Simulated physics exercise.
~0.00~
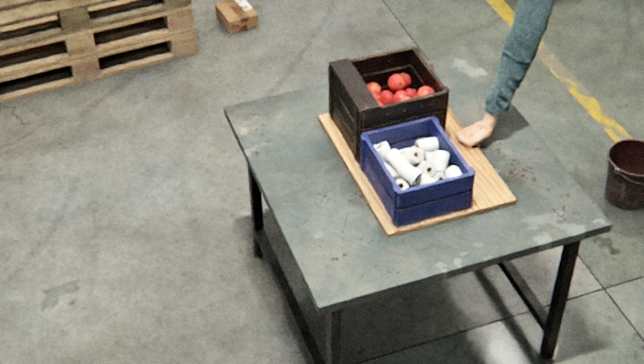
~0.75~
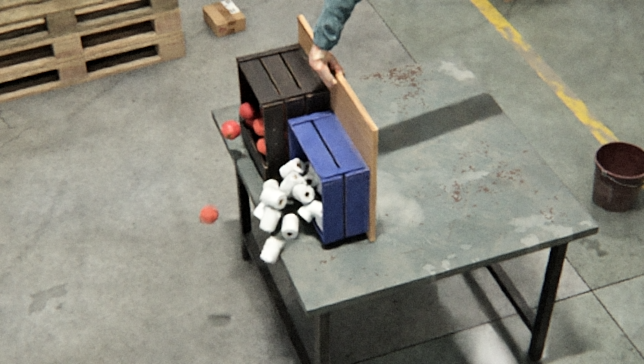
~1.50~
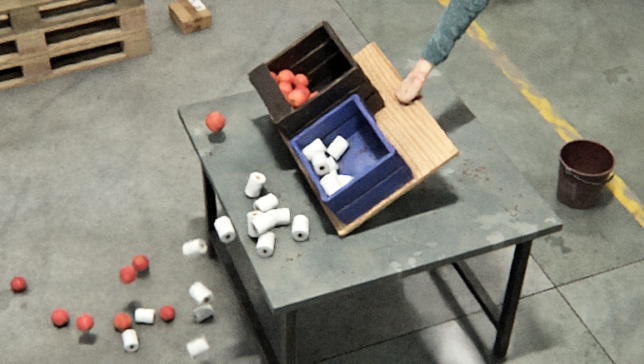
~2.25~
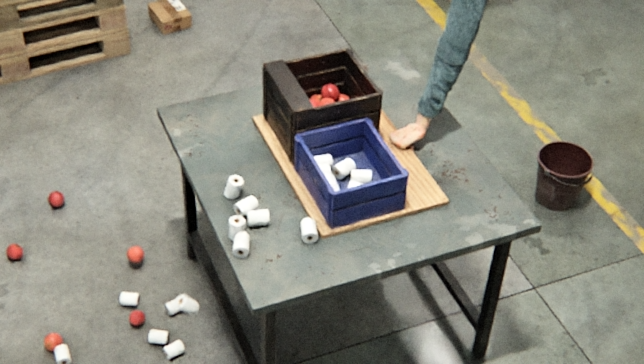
A wooden board carrying a black tray of tomatoes and, nearer the viewer, a blue tray of white paper rolls lies on a grey table in a concrete-floored workspace, seen from above. Pallets stand at upper left and a dark bucket sits at right. A hand at the board's right edge lifts it until it stands upright, tipping both trays left. Rolls pour onto the tabletop and tomatoes drop out. As the board is lowered, more rolls spill. It ends flat again, both trays still partly filled, with rolls on the table and rolls and tomatoes scattered across the floor.
